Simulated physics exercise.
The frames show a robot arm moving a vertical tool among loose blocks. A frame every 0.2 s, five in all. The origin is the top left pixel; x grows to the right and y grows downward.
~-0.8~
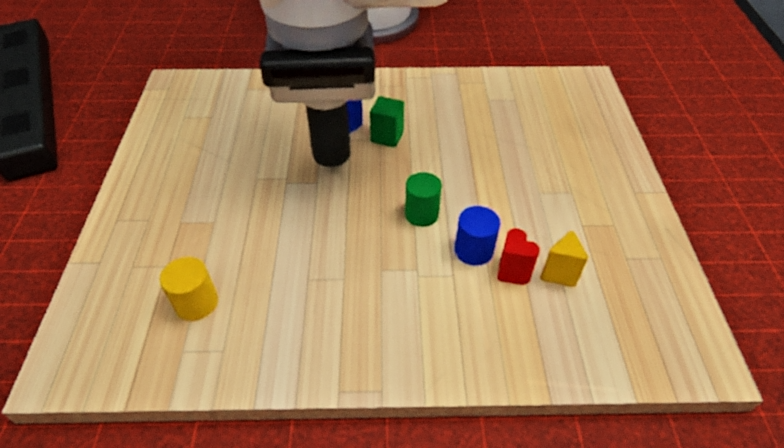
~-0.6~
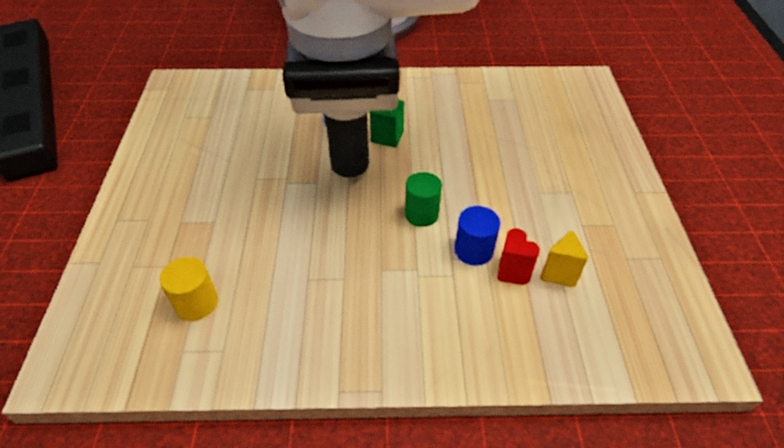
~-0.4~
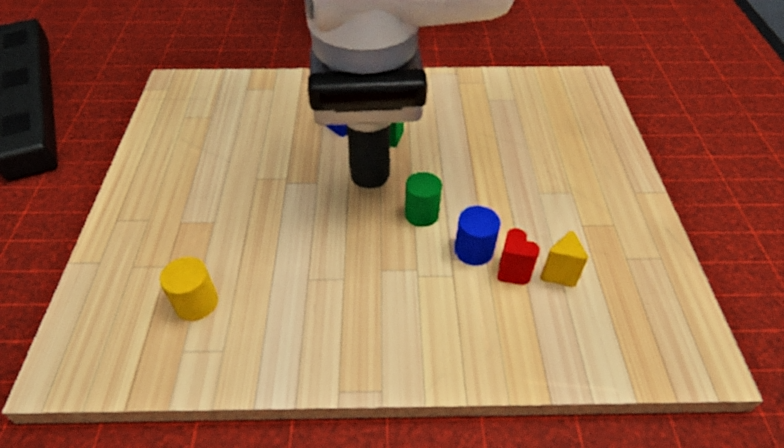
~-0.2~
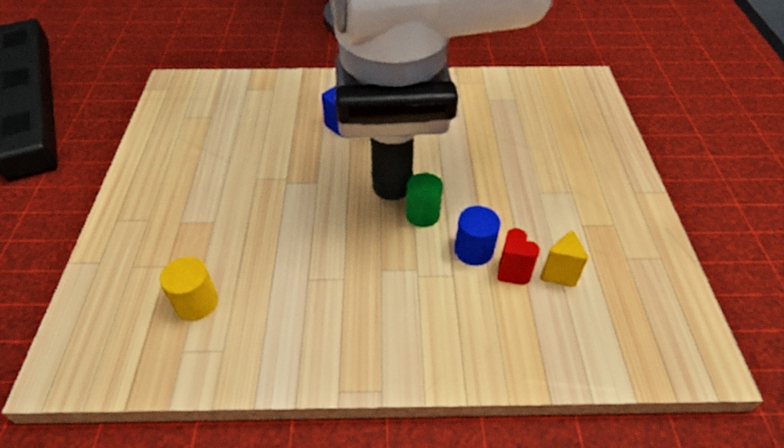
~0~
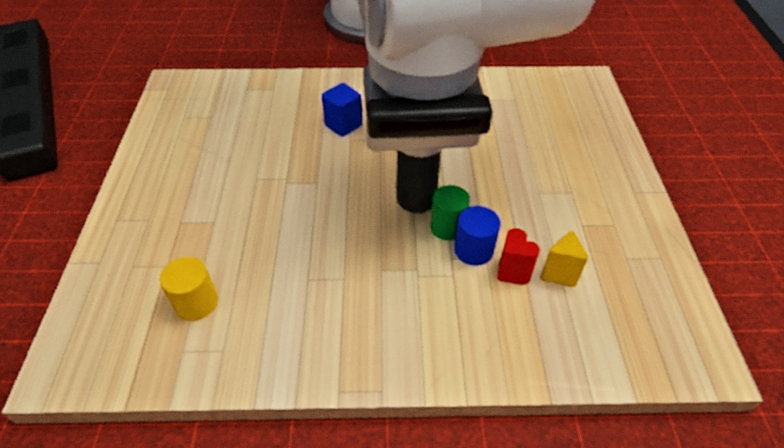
A robot arm slid its black vertical tool down and to the right across the wooden board, then nudged the green cylinder toward the blue cylinder, while the other blocks stayed put.
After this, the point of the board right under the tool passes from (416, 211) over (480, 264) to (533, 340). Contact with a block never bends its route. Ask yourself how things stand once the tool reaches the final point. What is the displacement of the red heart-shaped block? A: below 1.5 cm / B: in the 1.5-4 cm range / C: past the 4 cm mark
Choice C: Past the 4 cm mark.
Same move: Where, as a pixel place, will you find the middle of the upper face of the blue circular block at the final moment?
I think it will end close to (549, 242).
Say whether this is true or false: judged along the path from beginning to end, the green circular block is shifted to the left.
It is true.
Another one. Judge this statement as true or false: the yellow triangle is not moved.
The statement is incorrect.
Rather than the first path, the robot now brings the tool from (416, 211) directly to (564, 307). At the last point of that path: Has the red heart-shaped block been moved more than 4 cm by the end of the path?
Going by the path, yes.
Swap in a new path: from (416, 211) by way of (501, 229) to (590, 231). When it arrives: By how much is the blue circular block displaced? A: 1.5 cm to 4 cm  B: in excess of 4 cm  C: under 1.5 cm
The correct letter is B.
The first path, step by step. One third of the way, tool (461, 232); green circular block (505, 216); blue circular block (535, 241); red heart-shaped block (552, 273), turned 25° clockwise.
Two thirds of the way, tool (502, 276); green circular block (518, 217); blue circular block (549, 242); red heart-shaped block (553, 276), turned 25° clockwise; yellow triangle (584, 253), turned 35° anticlockwise.
At the end, tool (537, 330); green circular block (518, 217); blue circular block (549, 242); red heart-shaped block (571, 289), turned 35° anticlockwise; yellow triangle (584, 253), turned 35° anticlockwise.
